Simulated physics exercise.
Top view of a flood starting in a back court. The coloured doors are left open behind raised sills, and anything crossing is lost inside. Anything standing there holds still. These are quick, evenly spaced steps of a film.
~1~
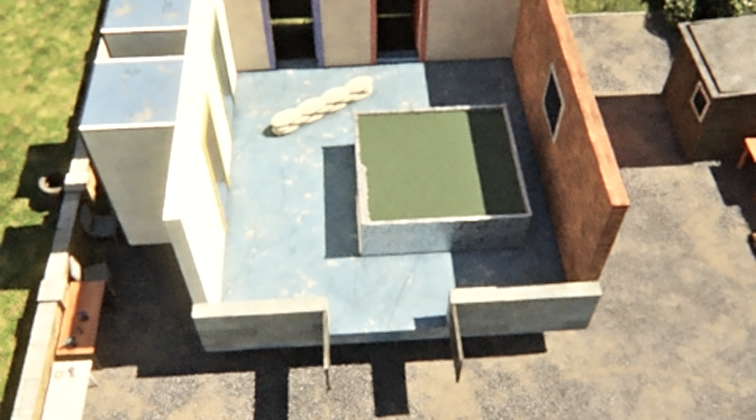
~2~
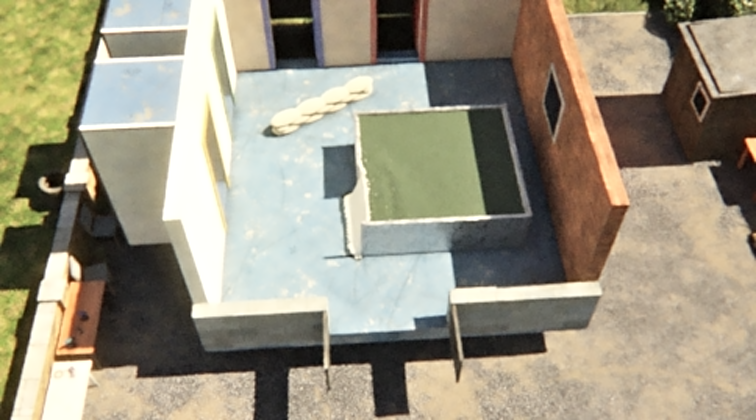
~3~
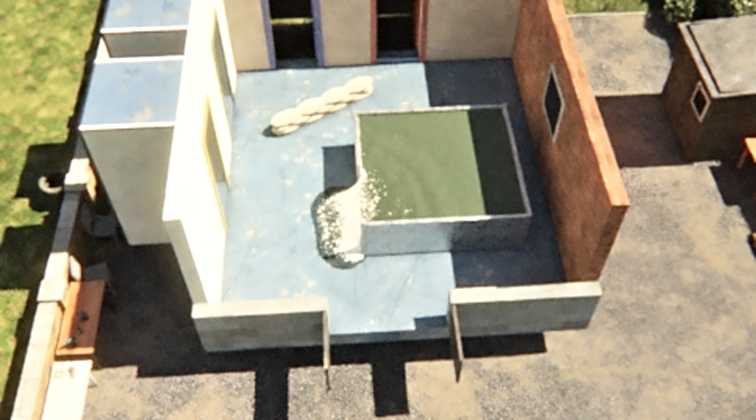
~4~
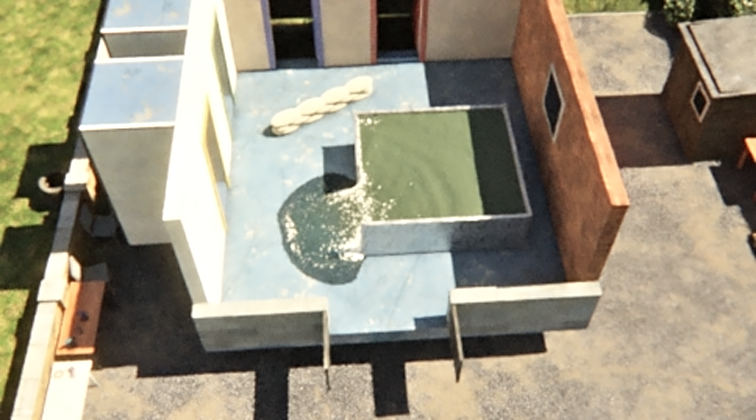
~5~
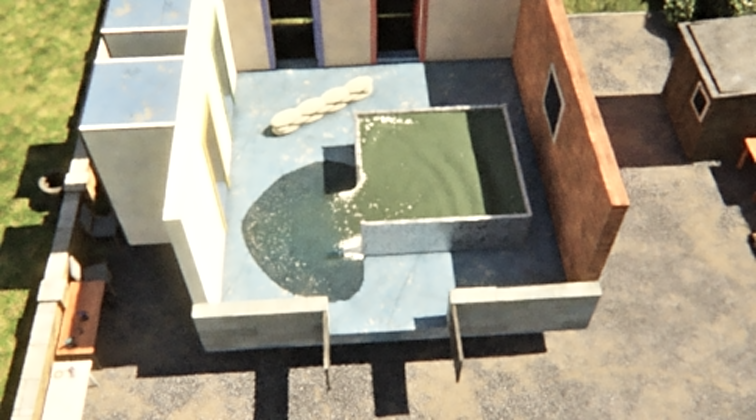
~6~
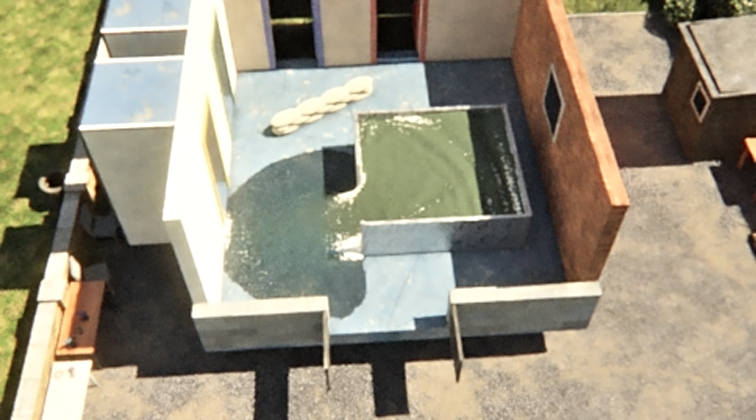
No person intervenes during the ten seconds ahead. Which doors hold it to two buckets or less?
At the end, I expect the red door to see two buckets at most; I expect the blue door to see over two buckets; I expect the yellow door to see over two buckets; I expect the green door to see two buckets at most.
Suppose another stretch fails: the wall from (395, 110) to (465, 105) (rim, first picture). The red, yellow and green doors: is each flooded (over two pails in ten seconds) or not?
I reckon the red door gets too much, the yellow door keeps within bounds too, and the green door keeps within bounds.
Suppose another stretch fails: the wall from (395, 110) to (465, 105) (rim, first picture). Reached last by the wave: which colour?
The door marked yellow.
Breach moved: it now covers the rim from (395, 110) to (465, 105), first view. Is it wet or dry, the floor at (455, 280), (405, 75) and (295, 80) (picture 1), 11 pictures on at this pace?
In turn: Clear, wet, wet.
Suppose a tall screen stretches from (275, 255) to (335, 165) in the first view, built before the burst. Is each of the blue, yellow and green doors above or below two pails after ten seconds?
Blue overshoots, yellow falls short, green falls short.
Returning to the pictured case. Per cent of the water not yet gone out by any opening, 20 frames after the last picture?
That works out to about 94 per cent.
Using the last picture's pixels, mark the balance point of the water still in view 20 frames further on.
The spot I would choose is (360, 206).
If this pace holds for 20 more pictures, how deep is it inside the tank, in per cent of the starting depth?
About 48 per cent.
A moment on, water covers 30 % of the floor; the red door not reached, the blue door not reached, the yellow door over two buckets in, the green door not reached.
Next, water covers 35 % of the floor; the red door not reached, the blue door not reached, the yellow door far over two buckets in, the green door wet at the sill, nothing in.
Then, water covers 55 % of the floor; the red door not reached, the blue door over two buckets in, the yellow door far over two buckets in, the green door wet at the sill, nothing in.
Later, water covers 95 % of the floor; the red door wet at the sill, nothing in, the blue door far over two buckets in, the yellow door far over two buckets in, the green door wet at the sill, nothing in.
In the end, water covers 95 % of the floor; the red door wet at the sill, nothing in, the blue door far over two buckets in, the yellow door far over two buckets in, the green door wet at the sill, nothing in.
